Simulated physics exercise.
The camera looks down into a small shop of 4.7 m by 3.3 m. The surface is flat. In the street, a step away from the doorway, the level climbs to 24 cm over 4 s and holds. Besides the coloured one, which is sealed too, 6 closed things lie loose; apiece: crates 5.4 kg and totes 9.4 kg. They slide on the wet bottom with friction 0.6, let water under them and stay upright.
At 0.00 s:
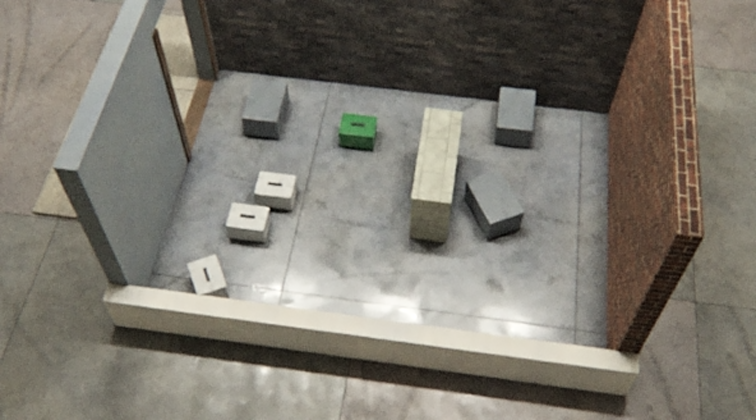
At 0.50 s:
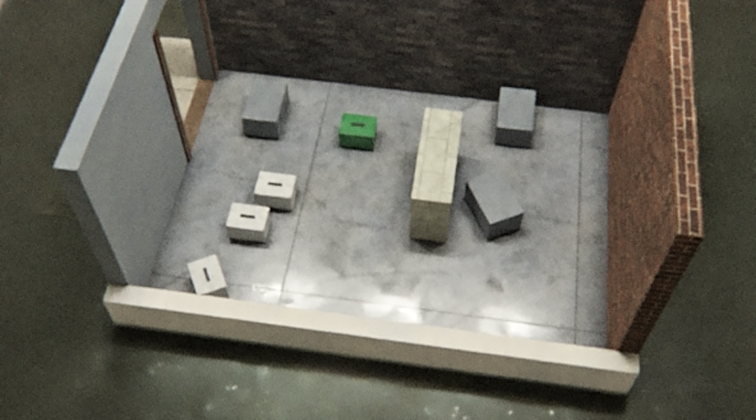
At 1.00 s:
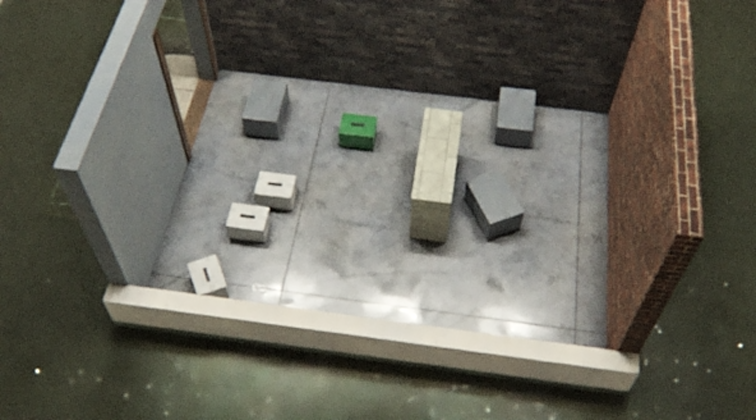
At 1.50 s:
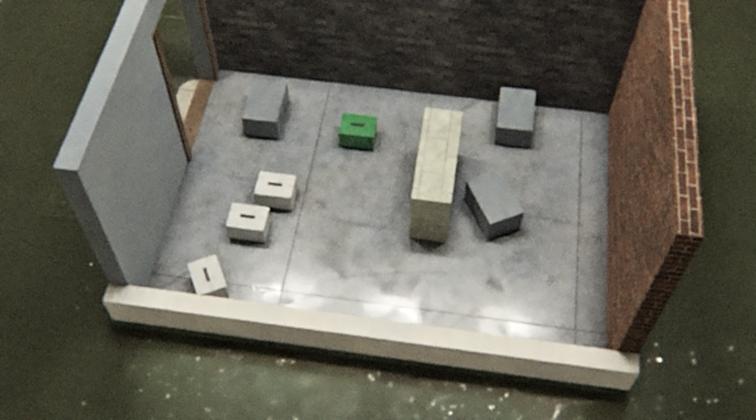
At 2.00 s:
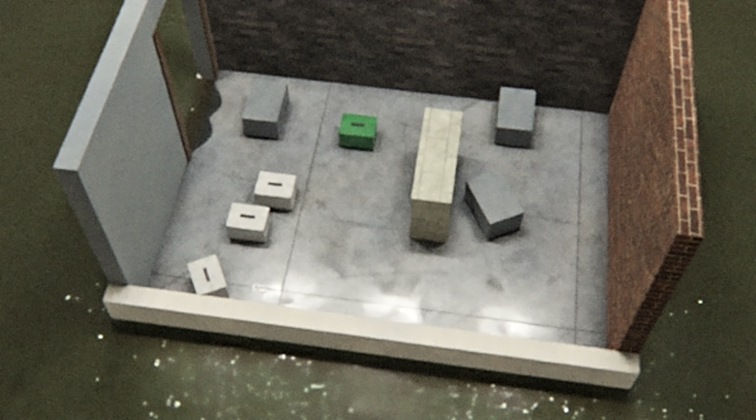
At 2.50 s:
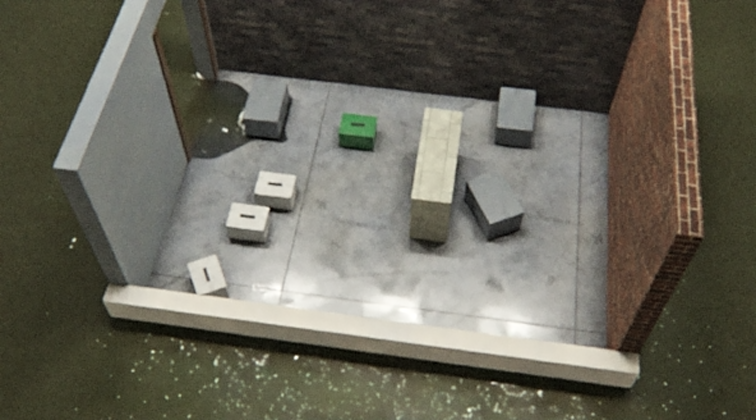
The footage shows dark water covering the ground around a small walled room holding a green tote and several grey and white boxes, then entering through the doorway at left and spreading across nearby floor while the objects stay still.
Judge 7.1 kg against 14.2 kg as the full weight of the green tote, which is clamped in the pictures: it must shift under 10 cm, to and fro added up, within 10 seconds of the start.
For it, neither weight holds it.
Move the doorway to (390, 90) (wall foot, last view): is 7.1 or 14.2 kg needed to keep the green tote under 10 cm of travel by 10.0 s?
Then neither load is enough.
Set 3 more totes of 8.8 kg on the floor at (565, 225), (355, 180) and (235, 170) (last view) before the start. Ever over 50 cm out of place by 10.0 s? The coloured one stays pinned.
In that order: More, past it, short of it.
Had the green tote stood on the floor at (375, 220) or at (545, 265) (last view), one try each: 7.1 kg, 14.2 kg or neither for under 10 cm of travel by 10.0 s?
In that order: Neither is enough; neither is enough.
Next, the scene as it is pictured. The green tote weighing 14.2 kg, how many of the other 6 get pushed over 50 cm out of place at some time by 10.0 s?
I count 2.
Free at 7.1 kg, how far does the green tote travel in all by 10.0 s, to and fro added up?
About 450 cm.
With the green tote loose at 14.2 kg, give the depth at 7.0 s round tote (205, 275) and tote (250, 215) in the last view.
About 1 and 3 cm.
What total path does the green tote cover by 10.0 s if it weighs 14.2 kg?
Some 200 cm in all.
After 3.5 s the green tote would be 1 cm from its start with 7.1 kg and 0 cm from its start with 14.2 kg; 1 cm of water round it then.
After 4.5 s the green tote would be 19 cm from its start with 7.1 kg and 0 cm from its start with 14.2 kg; 5 cm of water round it then.
After 7.0 s the green tote would be 77 cm from its start with 7.1 kg and 32 cm from its start with 14.2 kg; 11 cm of water round it then.
After 10.0 s the green tote would be 316 cm from its start with 7.1 kg and 161 cm from its start with 14.2 kg; 11 cm of water round it then.
